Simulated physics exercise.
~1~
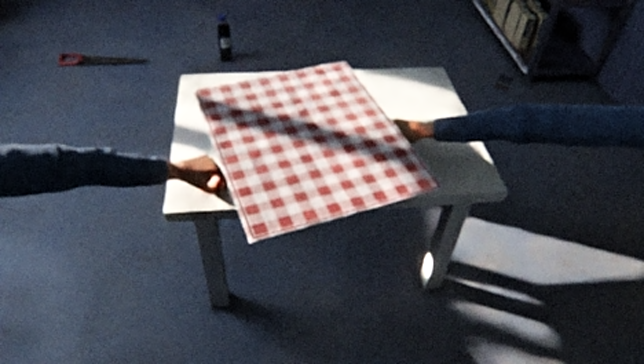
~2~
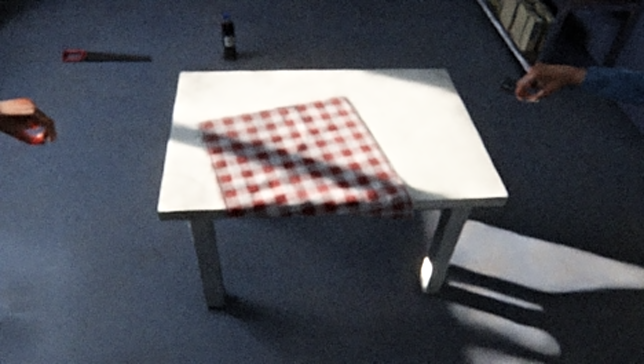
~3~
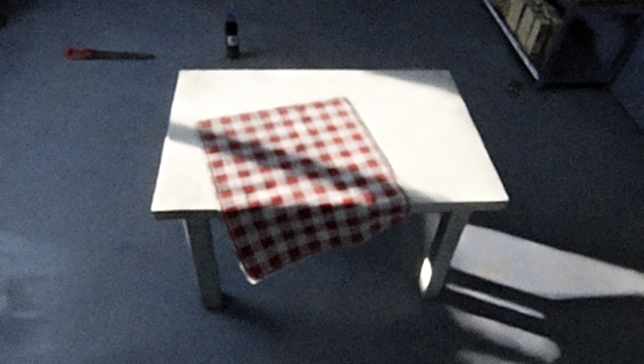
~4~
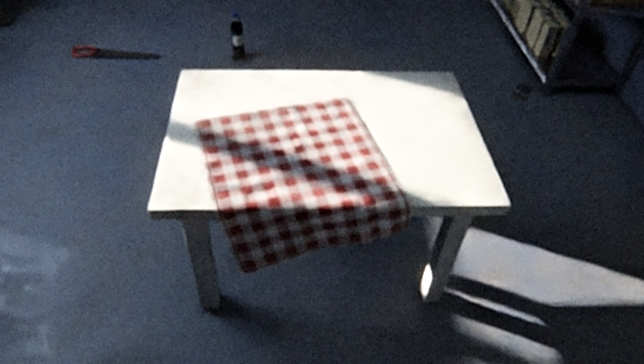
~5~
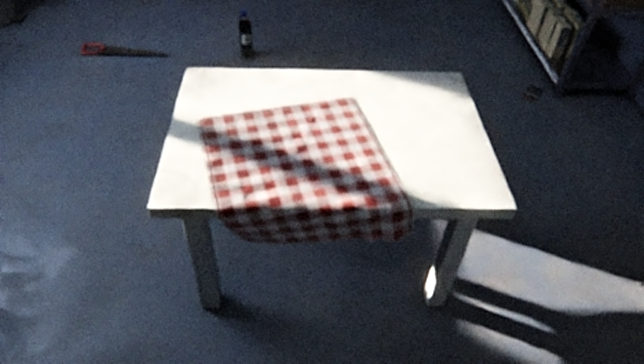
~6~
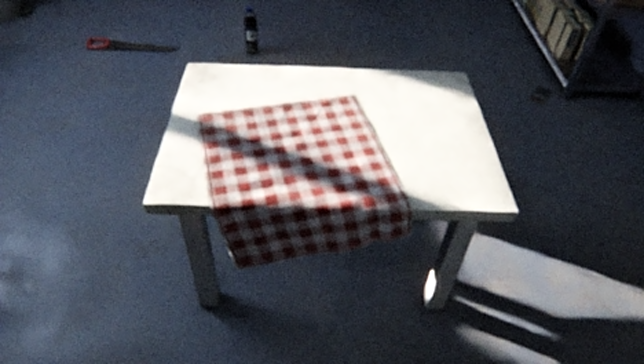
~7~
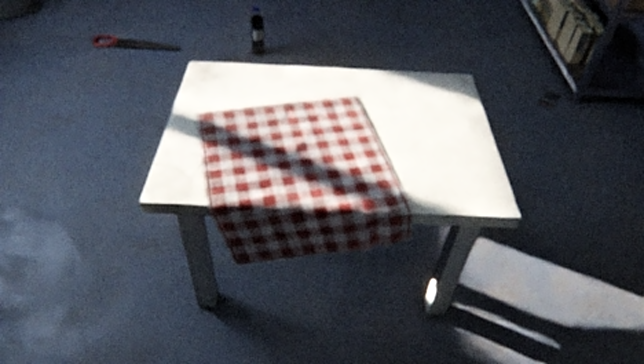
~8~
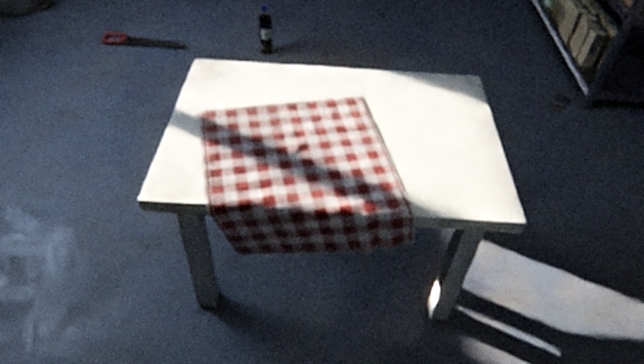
A red and white checked cloth, held level by two hands above a white table, was let go and landed partly over the near edge, where its overhanging end swung a little and the cloth stayed on, mostly lying across the top.
